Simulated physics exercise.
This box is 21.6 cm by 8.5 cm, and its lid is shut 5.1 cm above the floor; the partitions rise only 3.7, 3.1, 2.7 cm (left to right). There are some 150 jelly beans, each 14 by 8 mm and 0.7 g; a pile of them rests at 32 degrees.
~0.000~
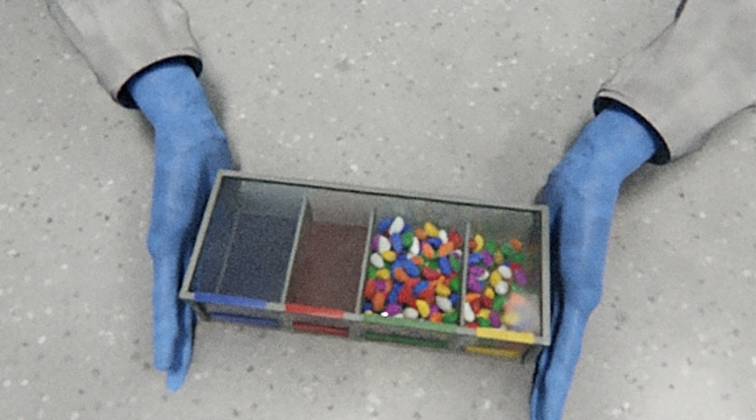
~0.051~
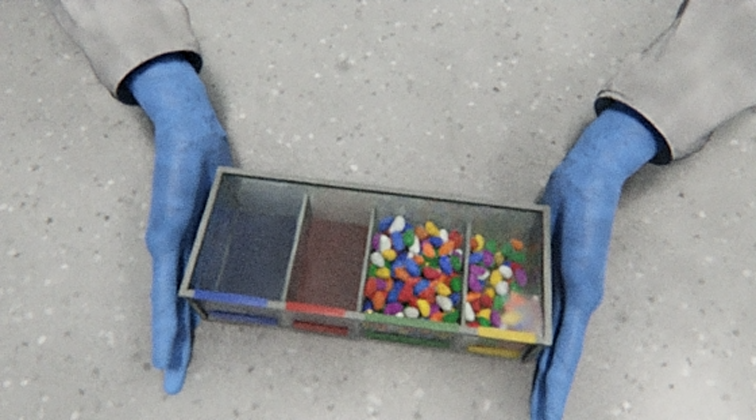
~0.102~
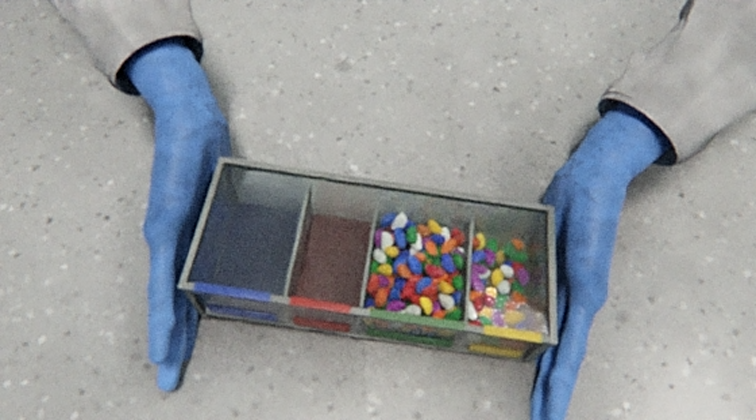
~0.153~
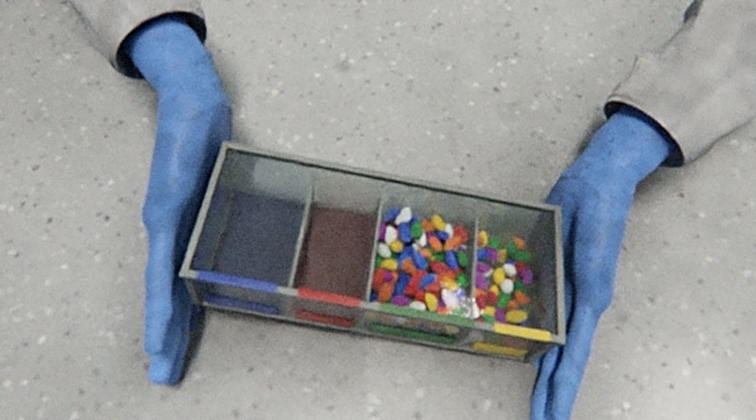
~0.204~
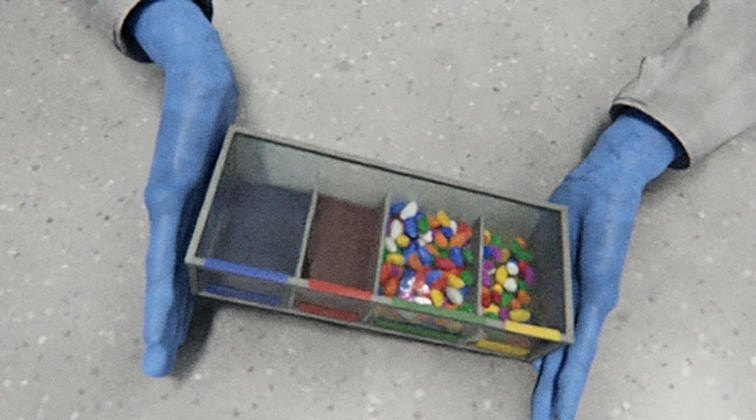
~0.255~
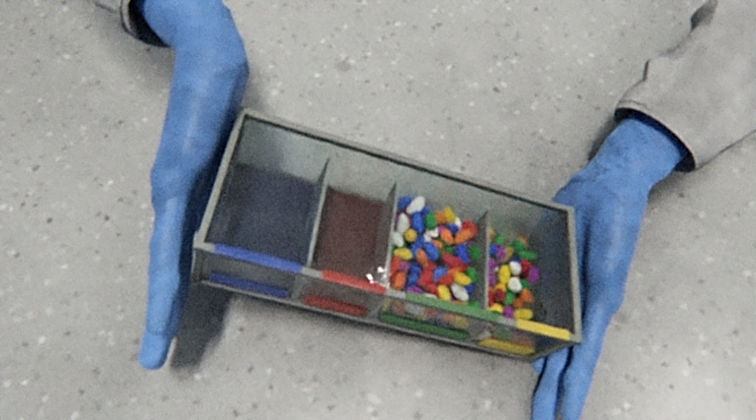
Two blue-gloved hands in pale grey sleeves hold a clear, lidded box by its ends above a speckled light grey floor, seen from above. Its four compartments are marked blue, red, green and yellow from left to right, the first two empty and the last two holding multicoloured jelly beans. The hands steadily tilt the box, its left end rising in view, while the beans shift slightly and the camera stays still.
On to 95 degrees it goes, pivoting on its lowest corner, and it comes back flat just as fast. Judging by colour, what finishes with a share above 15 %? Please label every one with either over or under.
Labels - red: Under; blue: Under; green: Over; yellow: Over.
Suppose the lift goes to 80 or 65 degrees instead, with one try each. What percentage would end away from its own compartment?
Close to 25 in a hundred first, and 15 in a hundred second.
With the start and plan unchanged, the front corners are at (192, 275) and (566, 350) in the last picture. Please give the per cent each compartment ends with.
Each compartment ends like this: Red 0 per cent, blue 0 per cent, green 25 per cent, yellow 75 per cent.
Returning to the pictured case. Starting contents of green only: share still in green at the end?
Share retained: Approx. 30 %.
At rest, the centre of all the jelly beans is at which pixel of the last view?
Once everything settles, the centre is around (489, 277).
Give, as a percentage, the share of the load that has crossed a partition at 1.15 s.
Near 25 in a hundred.
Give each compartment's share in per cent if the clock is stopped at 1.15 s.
Red 0 %, blue 0 %, green 45 %, yellow 55 %.
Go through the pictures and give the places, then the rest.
The first frame shows box tilt 0 degrees, front corners at (188, 293) and (542, 338); green 70 %, yellow 30 %.
The second frame shows box tilt 1 degrees, front corners at (187, 291) and (544, 338).
The third frame shows box tilt 4 degrees, front corners at (187, 284) and (549, 338), lowest corner right back.
The fourth frame shows box tilt 9 degrees, front corners at (189, 272) and (557, 337), lowest corner right back.
The fifth frame shows box tilt 14 degrees, front corners at (194, 258) and (565, 336), lowest corner right back.
The sixth frame shows box tilt 19 degrees, front corners at (204, 244) and (574, 336), lowest corner right back; green 70 %, yellow 30 %. The box's pace is about 95 degrees a second.
After 1.15 s, tilt 95 degrees; green 45 %, yellow 55 %.
Then, at 1.74 s, tilt 41 degrees; green 20 %, yellow 80 %.
After 2.38 s, tilt 0 degrees; green 20 %, yellow 80 %.
At rest (2.8 s), red 0 %, blue 0 %, green 20 %, yellow 80 %.
